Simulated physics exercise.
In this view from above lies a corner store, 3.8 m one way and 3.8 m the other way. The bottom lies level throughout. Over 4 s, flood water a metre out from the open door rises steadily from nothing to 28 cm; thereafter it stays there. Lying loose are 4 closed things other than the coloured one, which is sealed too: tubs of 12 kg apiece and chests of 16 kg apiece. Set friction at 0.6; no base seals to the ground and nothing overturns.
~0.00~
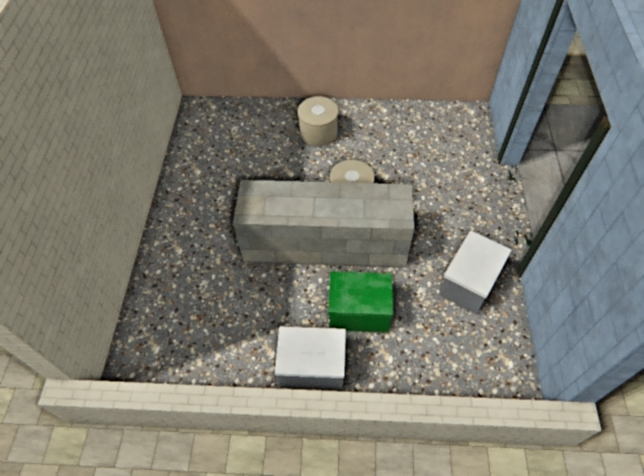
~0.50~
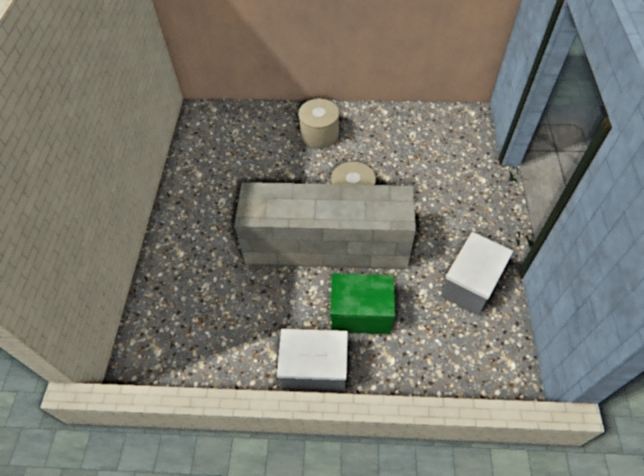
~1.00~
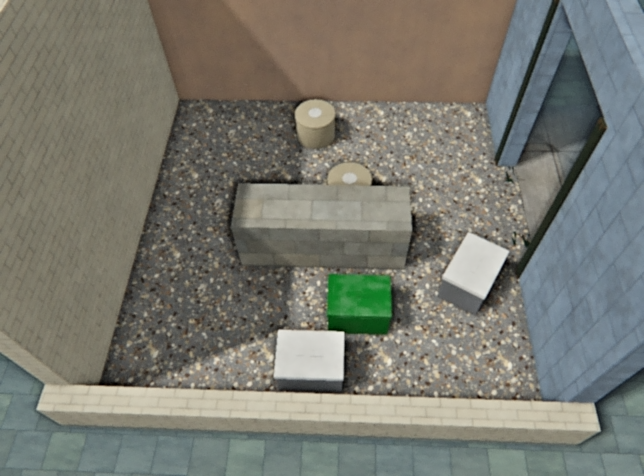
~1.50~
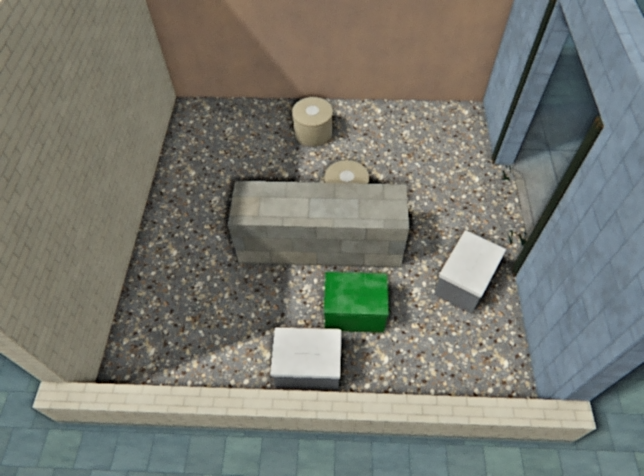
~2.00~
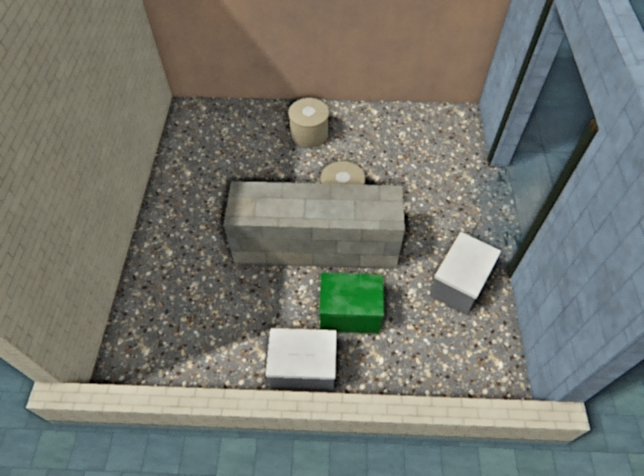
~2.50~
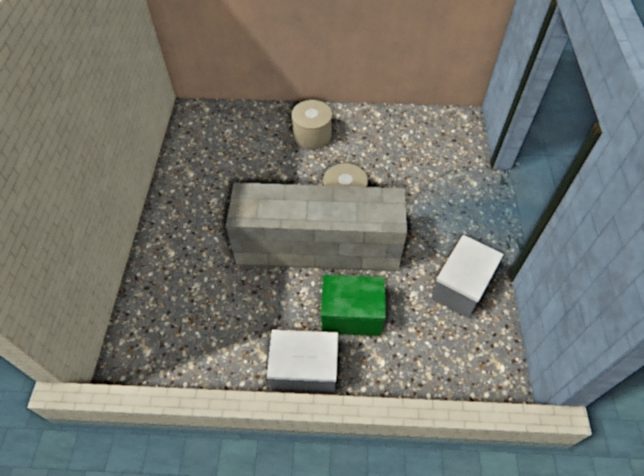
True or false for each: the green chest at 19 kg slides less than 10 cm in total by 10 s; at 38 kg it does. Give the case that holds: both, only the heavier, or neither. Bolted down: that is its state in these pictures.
The case that holds: Only the heavier.
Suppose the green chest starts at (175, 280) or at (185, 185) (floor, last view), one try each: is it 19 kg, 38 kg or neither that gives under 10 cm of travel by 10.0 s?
Log: Try 1 neither pick works; try 2 neither pick works.
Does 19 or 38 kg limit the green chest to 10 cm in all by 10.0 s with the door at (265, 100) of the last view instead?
For that position, the bigger mass alone succeeds.
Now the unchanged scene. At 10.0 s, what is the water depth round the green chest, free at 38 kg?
Depth: Approx. 14 cm.
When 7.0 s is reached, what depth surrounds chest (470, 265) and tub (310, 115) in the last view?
Roughly 8 and 22 cm.
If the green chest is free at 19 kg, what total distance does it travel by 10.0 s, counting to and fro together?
It covers about 80 cm altogether.
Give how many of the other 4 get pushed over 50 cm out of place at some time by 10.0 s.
The number is 3.
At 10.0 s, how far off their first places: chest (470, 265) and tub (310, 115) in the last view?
They've ended up 80 cm and 250 cm away, in that order.
After 3.5 s the green chest would be 0 cm from its start with 19 kg and 0 cm from its start with 38 kg; 0 cm of water round it then.
After 4.5 s the green chest would be 0 cm from its start with 19 kg and 0 cm from its start with 38 kg; 2 cm of water round it then.
After 7.0 s the green chest would be 5 cm from its start with 19 kg and 0 cm from its start with 38 kg; 6 cm of water round it then.
After 10.0 s the green chest would be 37 cm from its start with 19 kg and 2 cm from its start with 38 kg; 14 cm of water round it then.
